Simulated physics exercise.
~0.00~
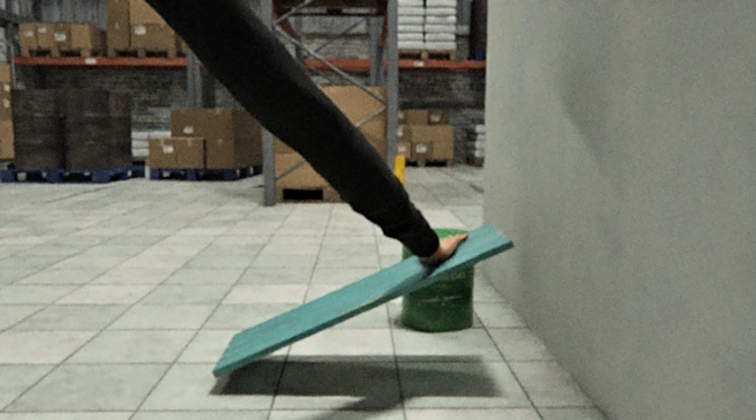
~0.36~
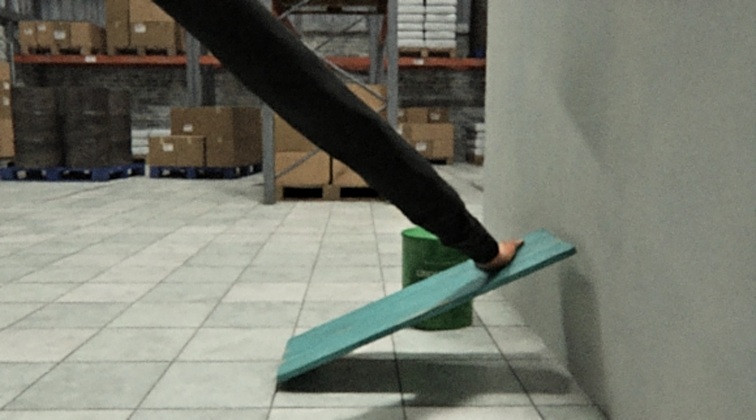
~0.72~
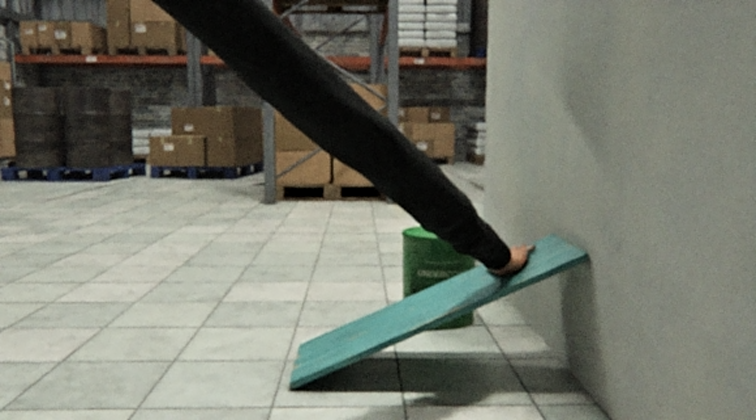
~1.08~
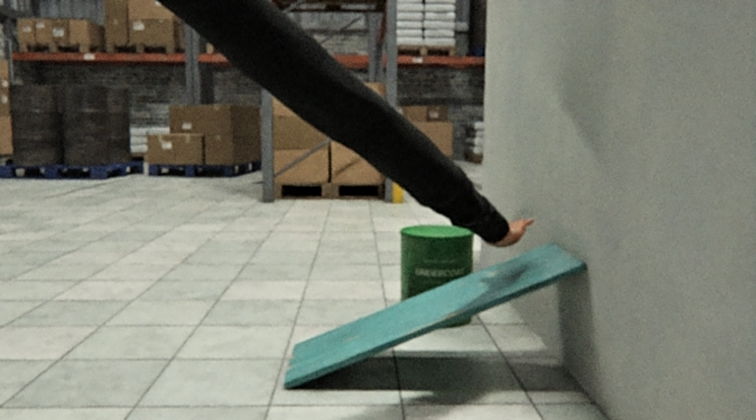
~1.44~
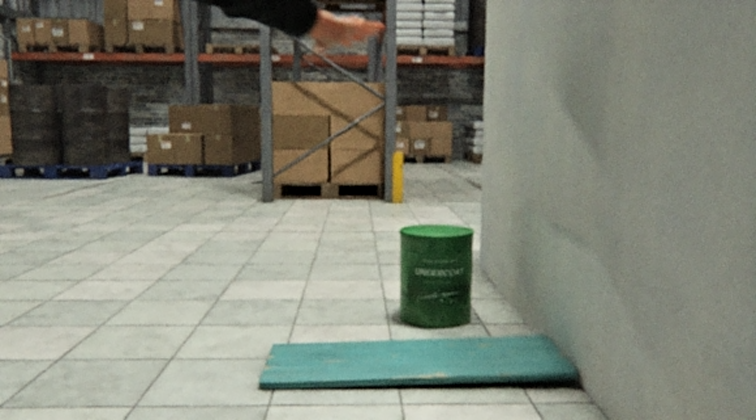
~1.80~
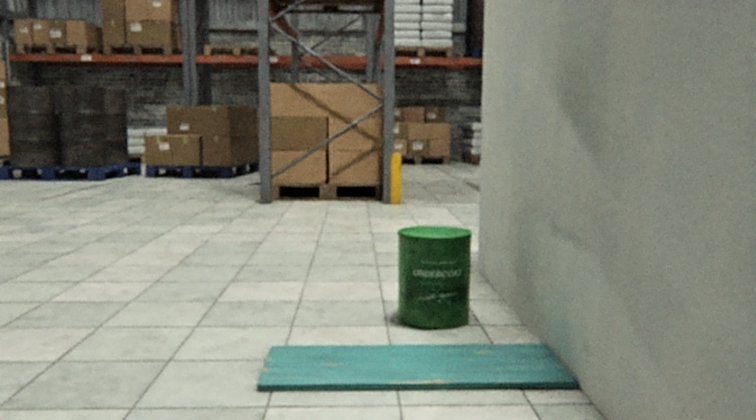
A dark-sleeved arm reaches down from the upper left, its hand on a tilted turquoise board in a warehouse, seen from a slightly swaying camera near floor level. A bare grey wall stands at the right, a green pail sits behind the board, and shelves, boxes and dark drums fill the background. The hand moves the board rightward until its raised end meets the wall, the lower end resting on the pale tiles. The hand lets go and draws back, and the board slides down. It ends flat on the floor before the pail, which stays in place.
